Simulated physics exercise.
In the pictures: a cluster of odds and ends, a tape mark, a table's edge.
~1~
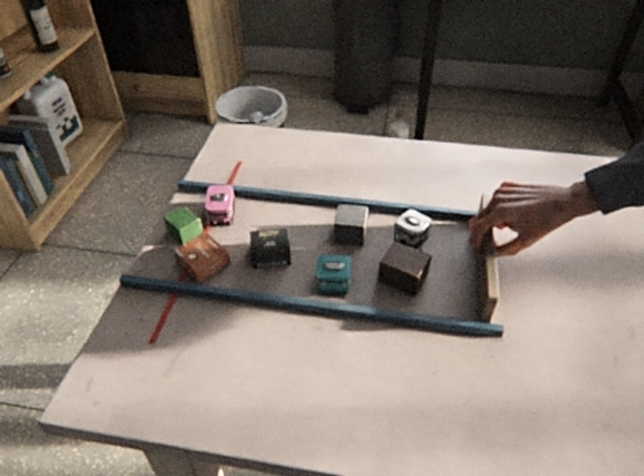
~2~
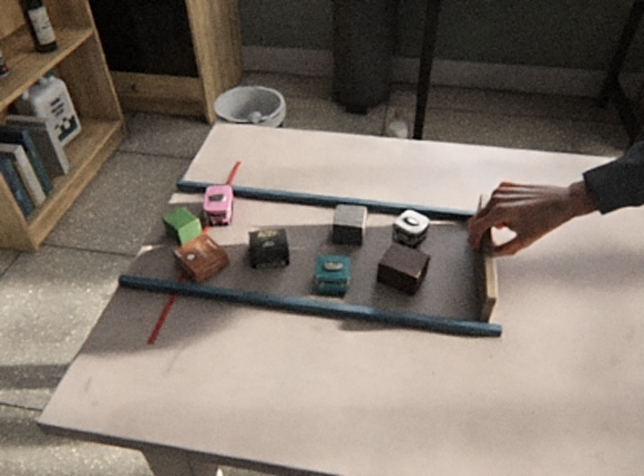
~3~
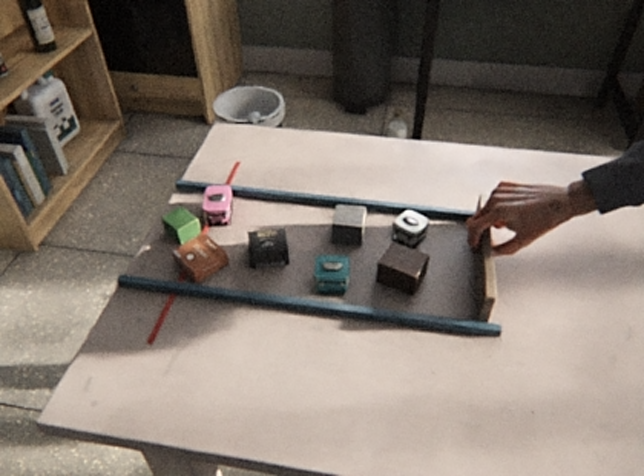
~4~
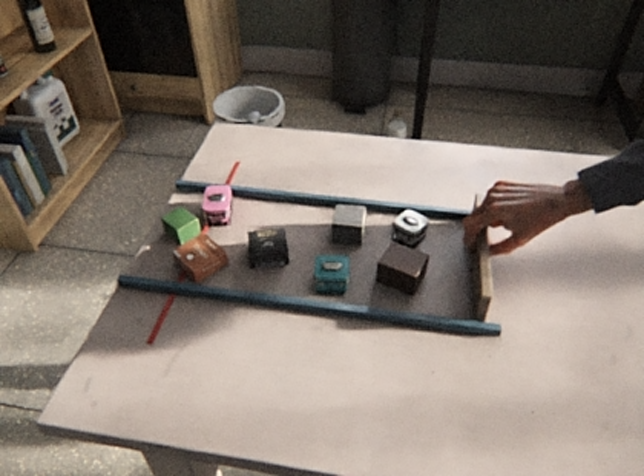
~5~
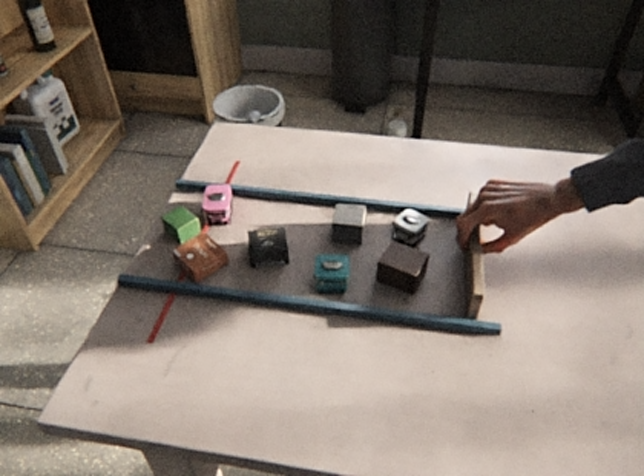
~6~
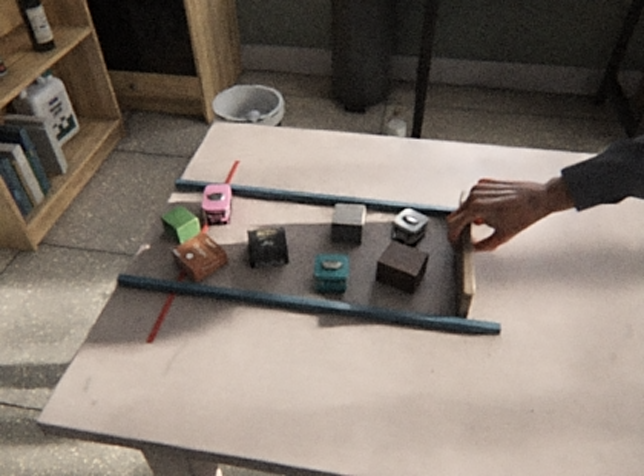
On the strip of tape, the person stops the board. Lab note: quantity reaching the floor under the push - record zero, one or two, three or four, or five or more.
Recorded: Three or four.
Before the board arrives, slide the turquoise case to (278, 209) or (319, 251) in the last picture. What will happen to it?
At the first spot it drops over the edge, and at the second it remains in place.
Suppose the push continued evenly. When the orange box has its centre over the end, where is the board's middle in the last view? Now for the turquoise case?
Approx. (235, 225) for the first, approx. (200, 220) for the second.
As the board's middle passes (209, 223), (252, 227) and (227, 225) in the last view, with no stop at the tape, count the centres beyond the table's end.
Result per place: 3; 0; 2.
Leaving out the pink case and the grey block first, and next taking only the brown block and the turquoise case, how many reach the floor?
First 2, then 1.
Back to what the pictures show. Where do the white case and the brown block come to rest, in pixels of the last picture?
They end up close to (196, 210) and (171, 244).
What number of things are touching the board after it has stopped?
The count in contact is 2.
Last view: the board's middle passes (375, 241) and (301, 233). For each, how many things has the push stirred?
At first I count 4, and then 6.
Soon after, none off yet; green block at rest near (181, 224); pink case at rest near (218, 205); orange box at rest near (200, 256).
After that, none off yet; green block at rest near (180, 224); pink case at rest near (218, 205); orange box displaced about its own width near (171, 256).
In the end, the number that fall off is three or four; gone, orange box, pink case and green block.
